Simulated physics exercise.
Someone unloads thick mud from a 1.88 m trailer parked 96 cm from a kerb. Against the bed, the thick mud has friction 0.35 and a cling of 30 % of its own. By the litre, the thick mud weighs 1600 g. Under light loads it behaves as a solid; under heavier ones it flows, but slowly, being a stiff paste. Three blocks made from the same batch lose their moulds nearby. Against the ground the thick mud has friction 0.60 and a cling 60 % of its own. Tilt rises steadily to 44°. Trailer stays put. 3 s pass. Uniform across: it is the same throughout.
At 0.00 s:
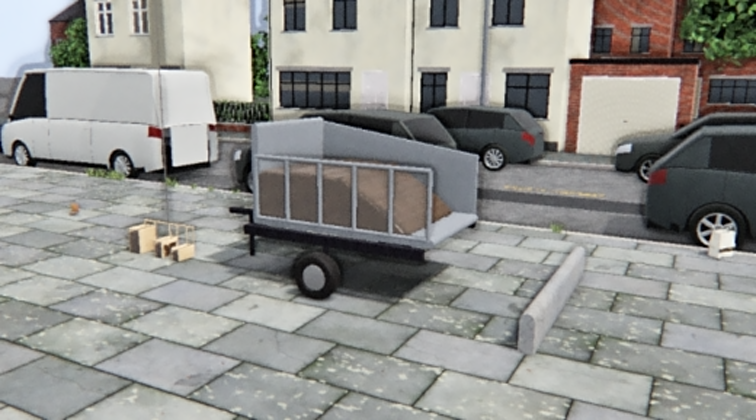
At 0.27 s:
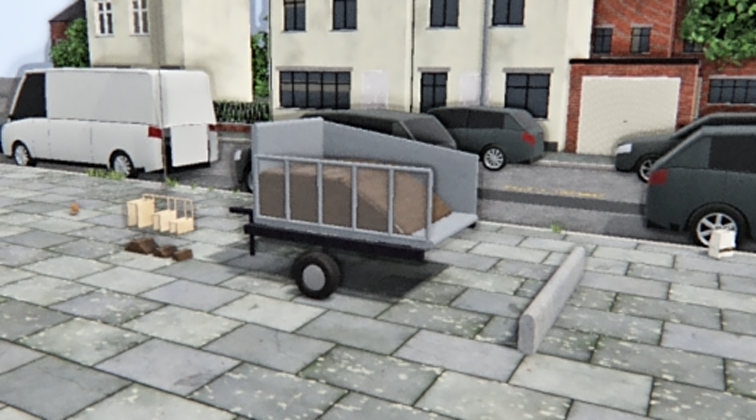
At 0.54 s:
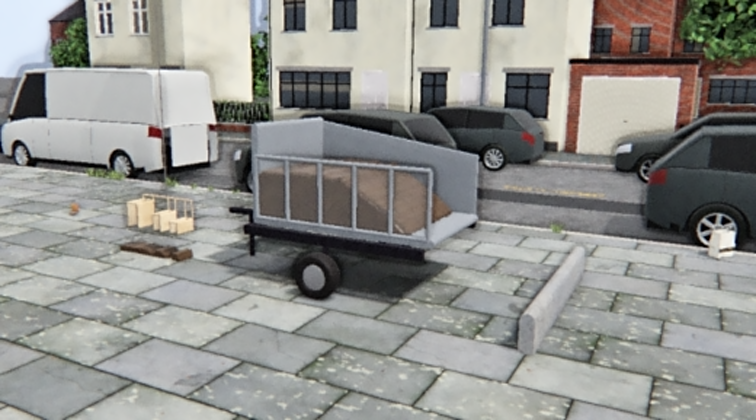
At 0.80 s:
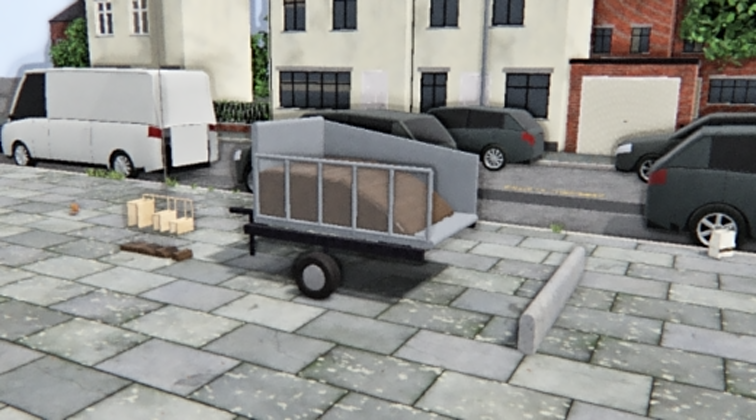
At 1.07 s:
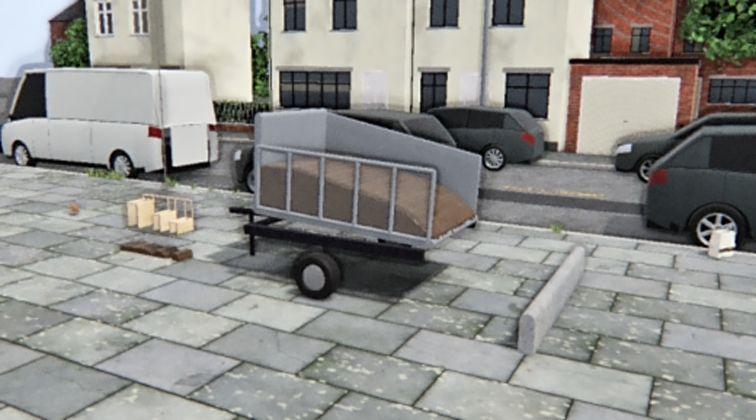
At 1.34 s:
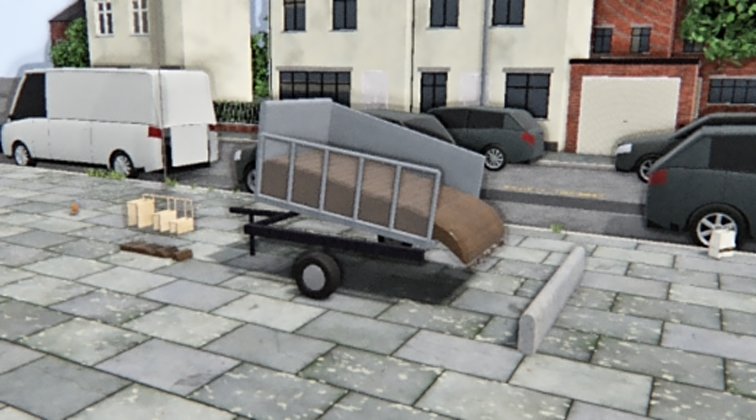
A grey, barred-sided trailer loaded with brown mud stands on grey paving, seen from slightly above by a still camera. Pale box-like moulds sit at left and a low kerb lies at right, with a white van, dark cars and houses behind. The moulds shift back from small brown lumps, which sag into a low strip, then the trailer bed's left end rises and mud bulges out at the right.
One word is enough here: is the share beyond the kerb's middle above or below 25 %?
Below.
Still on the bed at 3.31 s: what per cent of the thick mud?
Roughly 2 percent.
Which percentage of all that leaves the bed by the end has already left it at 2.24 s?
About 60 out of 100.
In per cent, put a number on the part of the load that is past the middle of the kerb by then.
I'd put it at around 18 per cent.
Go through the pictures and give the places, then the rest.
In the first frame, top of the high end at (257, 128), tilt 0 degrees; front end of the thick mud at (403, 235); test blocks 26 cm, 17 cm, 11 cm high (left to right).
In the second frame, top of the high end at (257, 128), tilt 0 degrees; front end of the thick mud at (403, 235); test blocks 14 cm, 10 cm, 9.1 cm high (left to right).
In the third frame, top of the high end at (257, 128), tilt 0 degrees; front end of the thick mud at (403, 235); test blocks 8.7 cm, 9.2 cm, 8.9 cm high (left to right).
In the fourth frame, top of the high end at (258, 127), tilt 0 degrees; front end of the thick mud at (406, 235); test blocks 8.7 cm, 9.2 cm, 8.9 cm high (left to right).
In the fifth frame, top of the high end at (261, 118), tilt 3 degrees; front end of the thick mud at (430, 239); test blocks 8.7 cm, 9.2 cm, 8.9 cm high (left to right).
In the sixth frame, top of the high end at (267, 106), tilt 7 degrees; front end of the thick mud at (466, 262); test blocks 8.7 cm, 9.2 cm, 8.9 cm high (left to right).
By 2.24 s, the tilt is 19 degrees, 41 % is on the bed and 1 % past the kerb's middle.
By 3.31 s, the tilt is 34 degrees, 2 % is on the bed and 16 % past the kerb's middle.
By 4.38 s, the tilt is 44 degrees, none is on the bed and 18 % past the kerb's middle.
By 5.44 s, the tilt is 44 degrees, none is on the bed and 18 % past the kerb's middle.
By 7.14 s, at the end, the tilt is 44 degrees, none is on the bed and 18 % past the kerb's middle.
